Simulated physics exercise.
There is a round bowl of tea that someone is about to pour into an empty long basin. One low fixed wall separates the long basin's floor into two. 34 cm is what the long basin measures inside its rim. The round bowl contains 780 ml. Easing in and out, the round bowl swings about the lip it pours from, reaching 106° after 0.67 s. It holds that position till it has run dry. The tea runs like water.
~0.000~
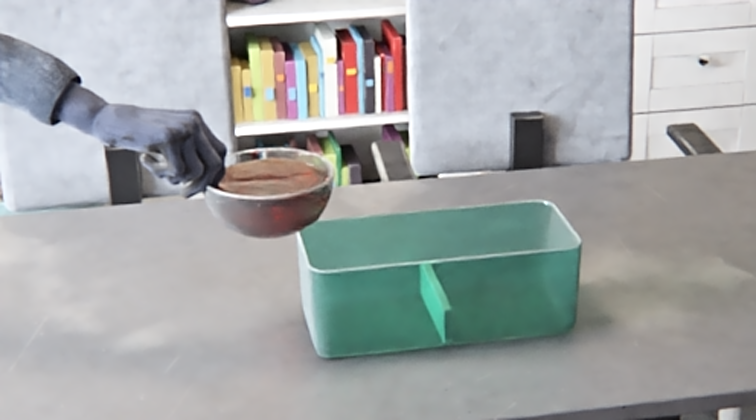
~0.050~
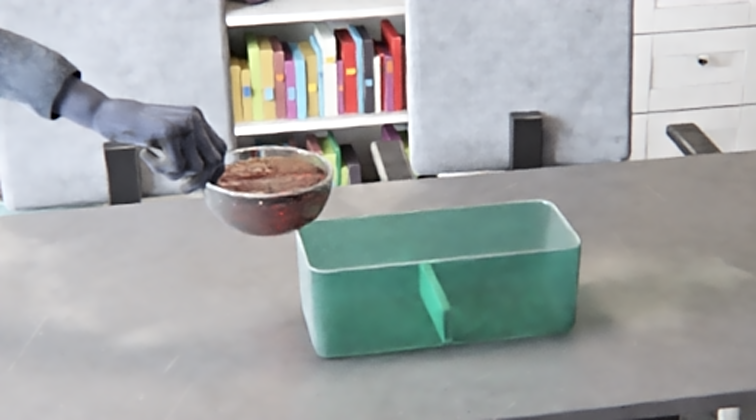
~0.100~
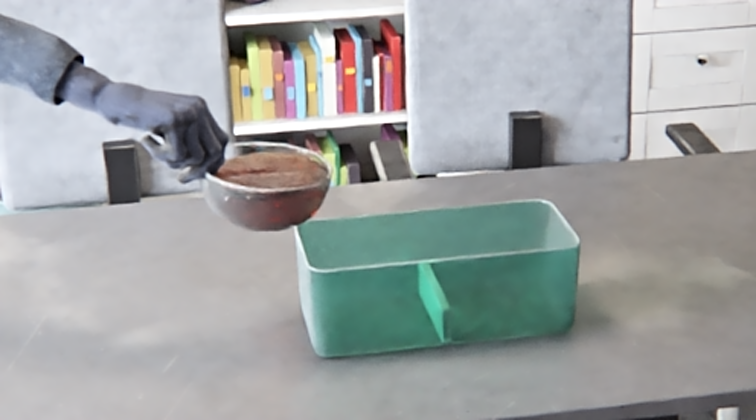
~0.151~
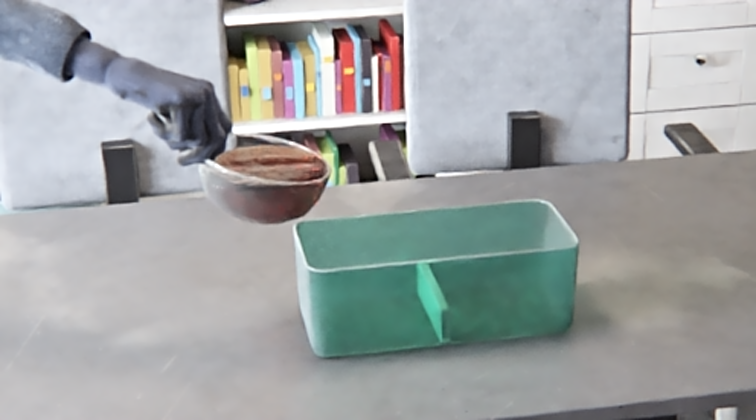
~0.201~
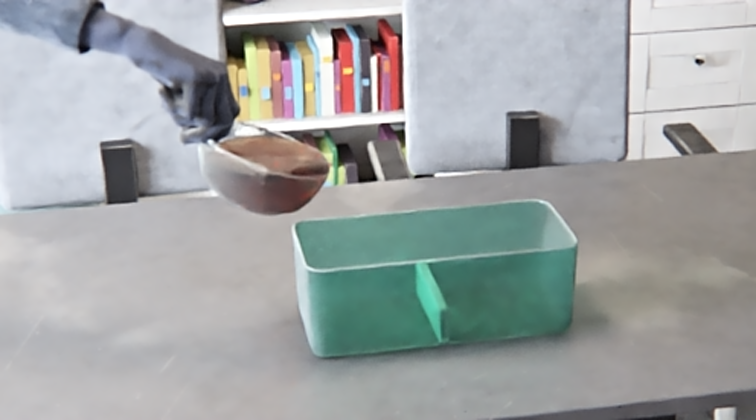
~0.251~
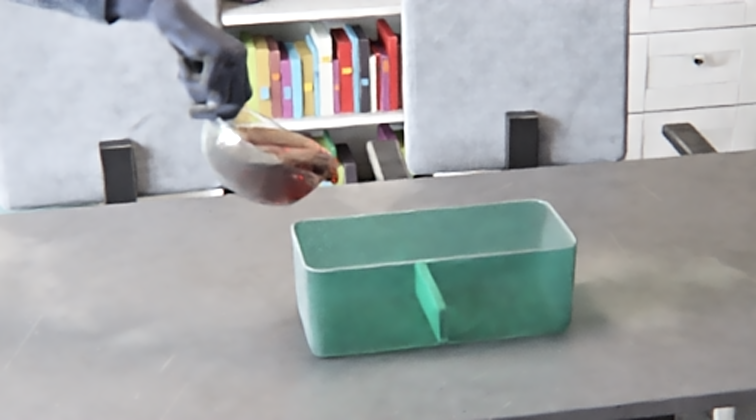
A gloved hand tilts a clear bowl of brown liquid rightward near a green basin.
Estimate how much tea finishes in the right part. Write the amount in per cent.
I would say 41 per cent.
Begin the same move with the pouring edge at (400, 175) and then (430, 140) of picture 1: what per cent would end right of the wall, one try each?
Near 80 in a hundred on the first go and near 65 in a hundred on the second.
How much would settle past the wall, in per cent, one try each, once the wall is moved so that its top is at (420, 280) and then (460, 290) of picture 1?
In order, 65 and 15 per cent.
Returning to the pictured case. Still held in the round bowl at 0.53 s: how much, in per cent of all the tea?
Close to 18 in a hundred.
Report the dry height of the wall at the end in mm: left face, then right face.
Left: Roughly 28 mm; right: Roughly 34 mm.
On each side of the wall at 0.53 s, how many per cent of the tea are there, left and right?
I'd say some 22 on the left and some 0 on the right.
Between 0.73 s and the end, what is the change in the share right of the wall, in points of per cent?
A loss, roughly 6.
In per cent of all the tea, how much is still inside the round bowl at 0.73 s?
About 0 per cent.
After 0.53 s the tilt is 95° and 19 per cent is still to pour, 23 is left of the wall and 0 right of it.
After 0.73 s the tilt is 106° and 0 per cent is still to pour, 50 is left of the wall and 46 right of it.
After 0.94 s the tilt is 106° and 0 per cent is still to pour, 55 is left of the wall and 39 right of it.
After 1.17 s the tilt is 106° and 0 per cent is still to pour, 57 is left of the wall and 41 right of it.
In the end 57 per cent lies left of the wall, 41 right of it and 3 outside.
